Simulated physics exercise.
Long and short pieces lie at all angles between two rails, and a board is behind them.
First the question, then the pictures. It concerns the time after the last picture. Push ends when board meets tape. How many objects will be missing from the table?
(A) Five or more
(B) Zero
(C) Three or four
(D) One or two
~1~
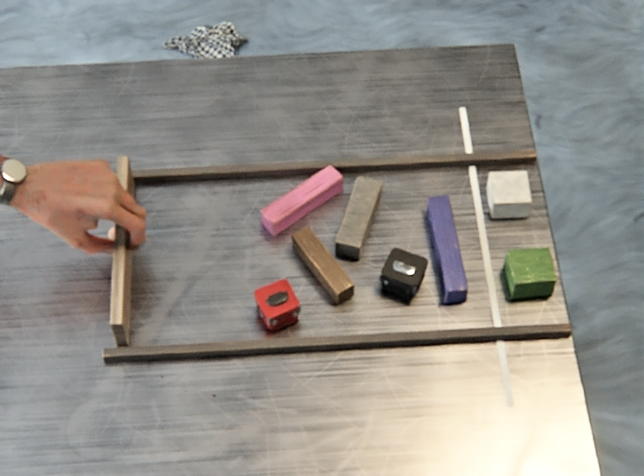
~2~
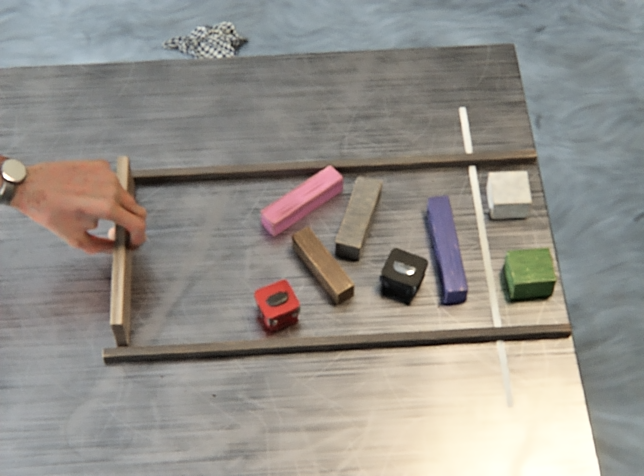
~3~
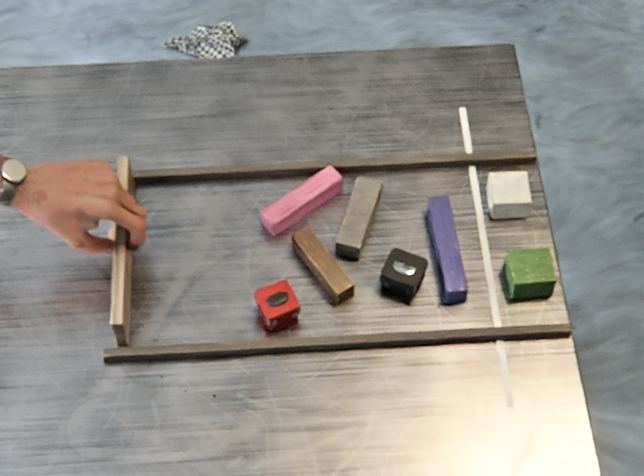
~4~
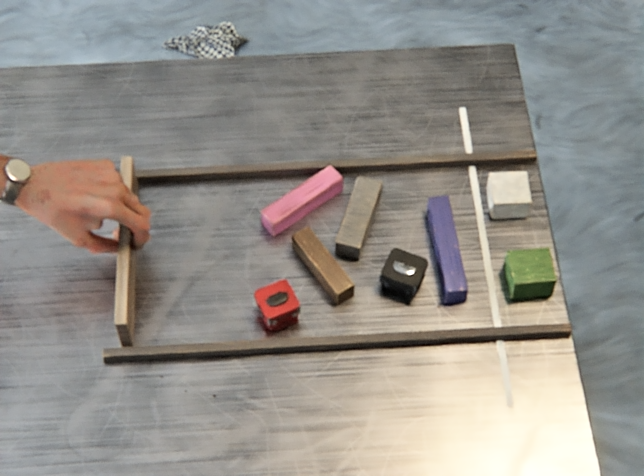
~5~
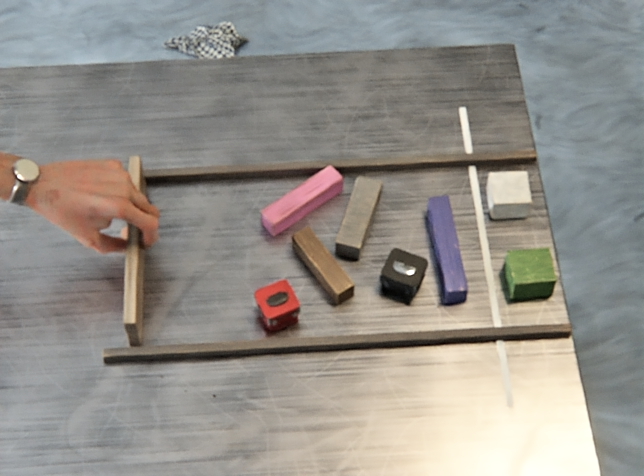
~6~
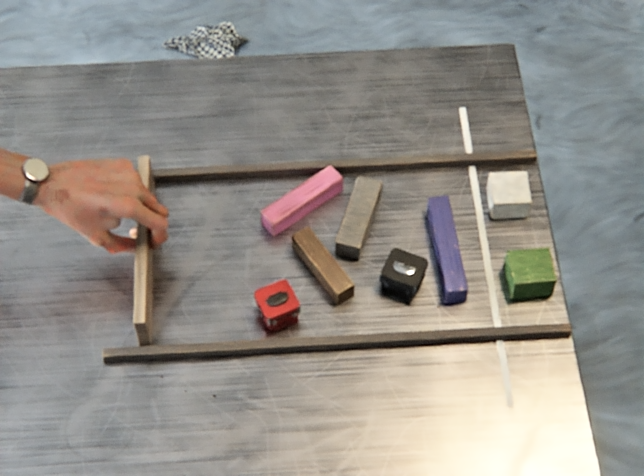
Three or four.
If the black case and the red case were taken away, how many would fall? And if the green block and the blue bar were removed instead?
2, then 1.
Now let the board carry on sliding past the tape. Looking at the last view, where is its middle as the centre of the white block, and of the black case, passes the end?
The middle sits near (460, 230) for the first and near (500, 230) for the other.
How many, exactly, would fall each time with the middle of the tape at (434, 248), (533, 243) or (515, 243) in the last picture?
Try 1: 1; try 2: 6; try 3: 4.
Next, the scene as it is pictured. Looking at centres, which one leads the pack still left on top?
Answer - the black case.
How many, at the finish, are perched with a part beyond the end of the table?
My count gives 1.
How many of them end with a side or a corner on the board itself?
My count gives 3.
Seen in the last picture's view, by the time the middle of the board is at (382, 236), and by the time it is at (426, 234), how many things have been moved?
The counts are 6 and 8.
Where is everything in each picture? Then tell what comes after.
Green block (530, 273); white block (509, 195); blue bar (447, 248); board (123, 250); tape (485, 245), in the first frame.
White block (509, 195); board (123, 250), in the second frame.
Blue bar (447, 249); grey bar (359, 217), in the third frame.
Green block (530, 273); red case (277, 306), in the fourth frame.
White block (509, 195); brown bar (323, 265), in the fifth frame.
Green block (530, 273); white block (509, 195); blue bar (447, 249); board (144, 249); tape (485, 245), in the sixth frame.
Early on, none off yet; green block at rest near (530, 273); white block at rest near (509, 195); blue bar at rest near (447, 249).
Finally, the number that fall off is three or four; lost, blue bar, white block and green block.
